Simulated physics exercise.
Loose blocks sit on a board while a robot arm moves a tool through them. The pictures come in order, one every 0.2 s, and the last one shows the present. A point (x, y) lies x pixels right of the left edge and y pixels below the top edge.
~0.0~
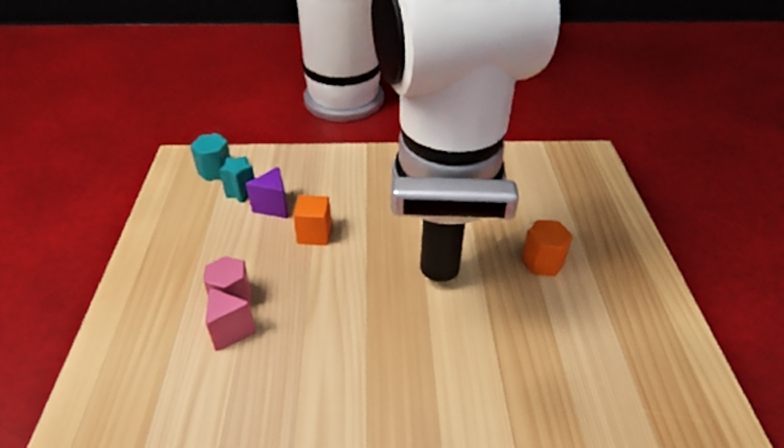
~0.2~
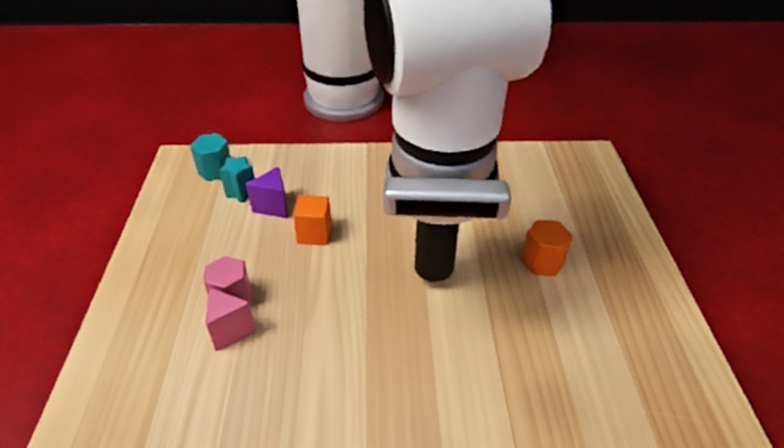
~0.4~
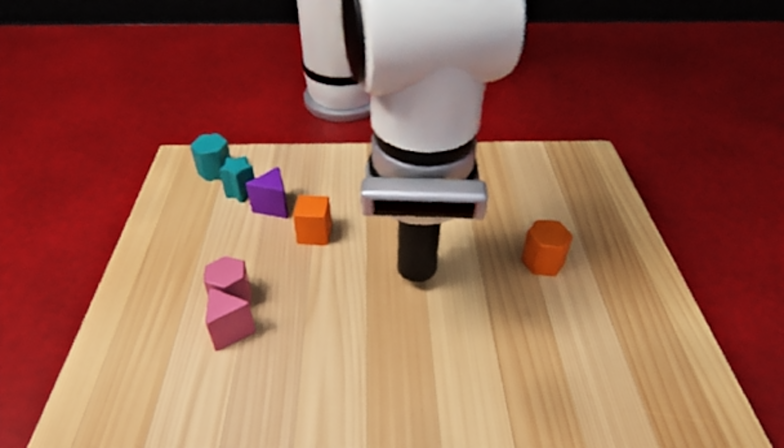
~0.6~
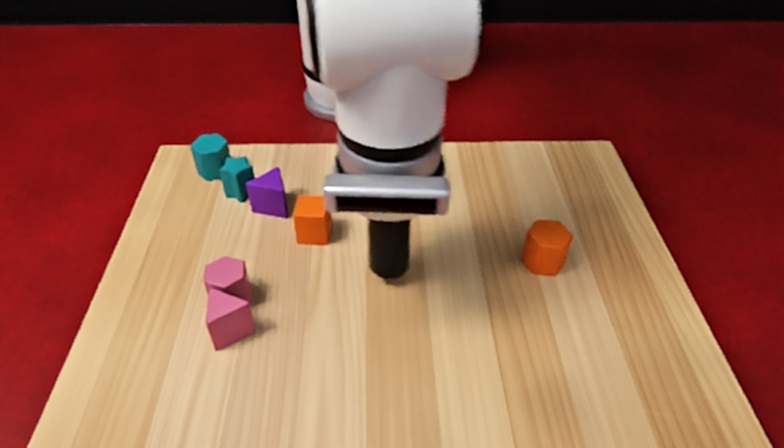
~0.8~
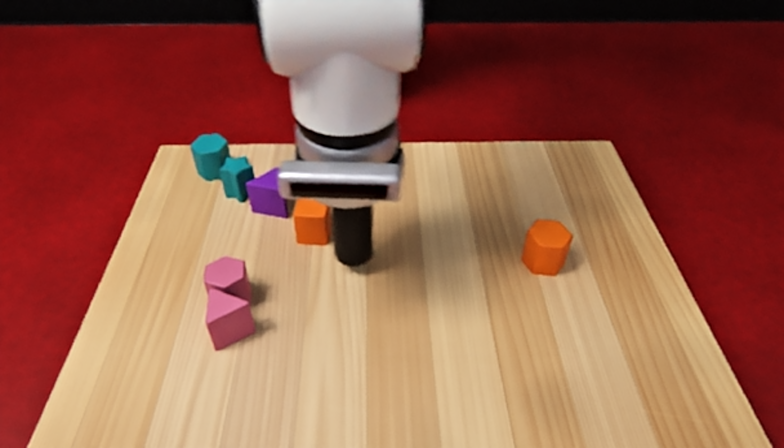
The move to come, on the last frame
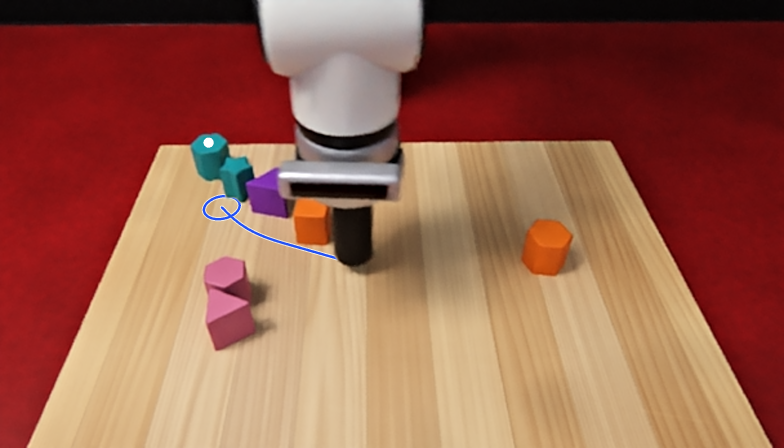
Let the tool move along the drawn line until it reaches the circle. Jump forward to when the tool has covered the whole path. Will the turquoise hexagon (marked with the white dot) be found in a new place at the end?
Answer: No.
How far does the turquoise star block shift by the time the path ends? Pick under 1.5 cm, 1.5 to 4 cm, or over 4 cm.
If I had to pick, the turquoise star block travels less than 1.5 cm here.
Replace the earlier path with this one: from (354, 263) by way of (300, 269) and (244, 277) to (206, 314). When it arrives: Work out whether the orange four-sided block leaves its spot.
The push misses it.
Path on the board, from (354, 263) over (277, 241) to (222, 207); the dot is on the turquoise hexagon.
On the path given first. One third of the way, tool at (301, 238); orange four-sided block at (305, 196).
Two thirds of the way, tool at (252, 222); orange four-sided block at (304, 194), turned 15° clockwise.
At the end, tool at (219, 197); turquoise hexagon in place; turquoise star block in place; orange four-sided block at (304, 194), turned 15° clockwise.
